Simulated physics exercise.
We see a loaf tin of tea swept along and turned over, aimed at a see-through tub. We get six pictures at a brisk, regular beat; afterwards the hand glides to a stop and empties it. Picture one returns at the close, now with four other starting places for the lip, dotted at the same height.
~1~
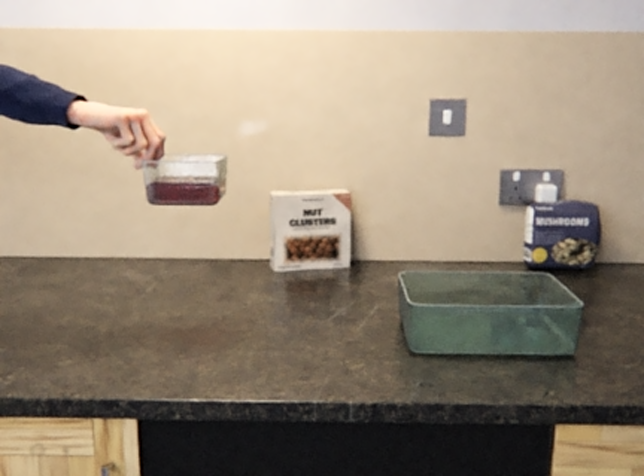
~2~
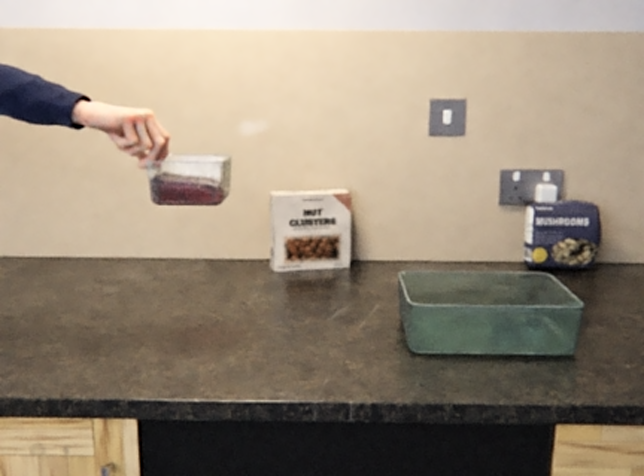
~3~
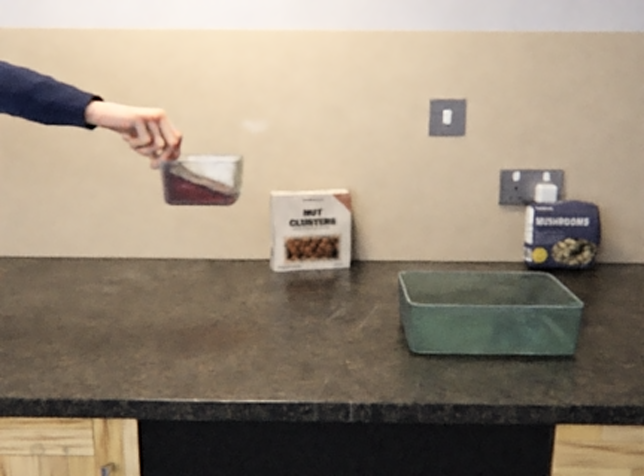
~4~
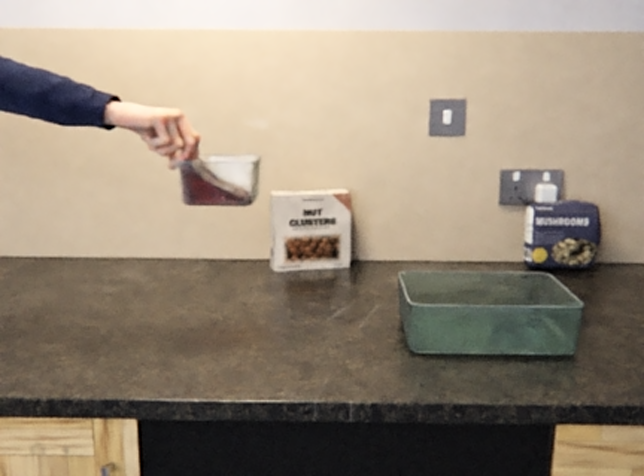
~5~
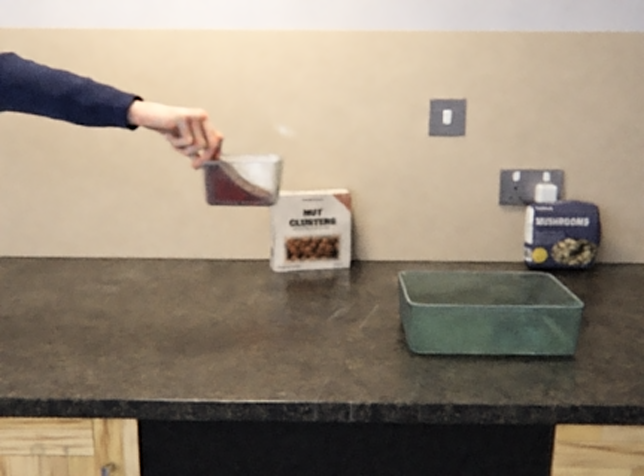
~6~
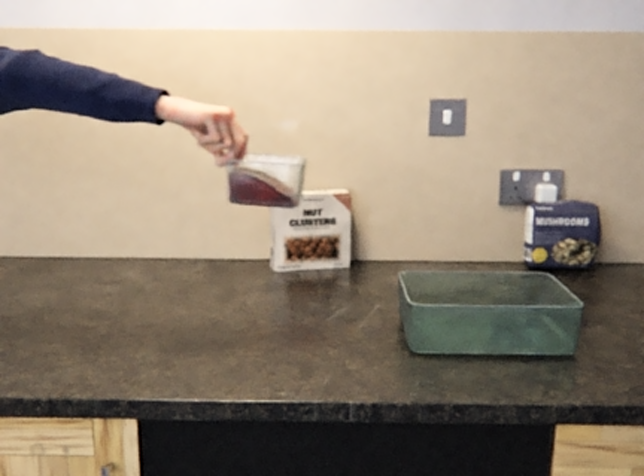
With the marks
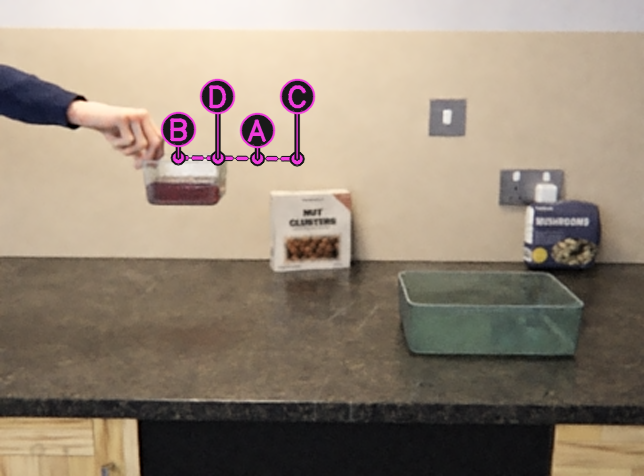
At first, a hand at the left holds a small clear container of dark red liquid above a dark countertop, with an empty greenish see-through tub at the right. The hand then carries it steadily rightward, the liquid sloping inside, until it is partly in front of the nut clusters box.
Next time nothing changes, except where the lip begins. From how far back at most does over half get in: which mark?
Take A.
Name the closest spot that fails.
The answer is D.
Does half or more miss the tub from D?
Yes, it does.
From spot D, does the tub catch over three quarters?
No, it does not.
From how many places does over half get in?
Two of them.
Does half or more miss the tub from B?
Yes, it does.
In magenta, A at (257, 158); B at (178, 157); C at (297, 158); D at (217, 158).
With A, about 61 % lands in the tub, 31 % falls short and 7 % goes beside or beyond.
With B, about 16 % lands in the tub, 81 % falls short and 4 % goes beside or beyond.
With C, about 83 % lands in the tub, 10 % falls short and 6 % goes beside or beyond.
With D, about 39 % lands in the tub, 57 % falls short and 5 % goes beside or beyond.
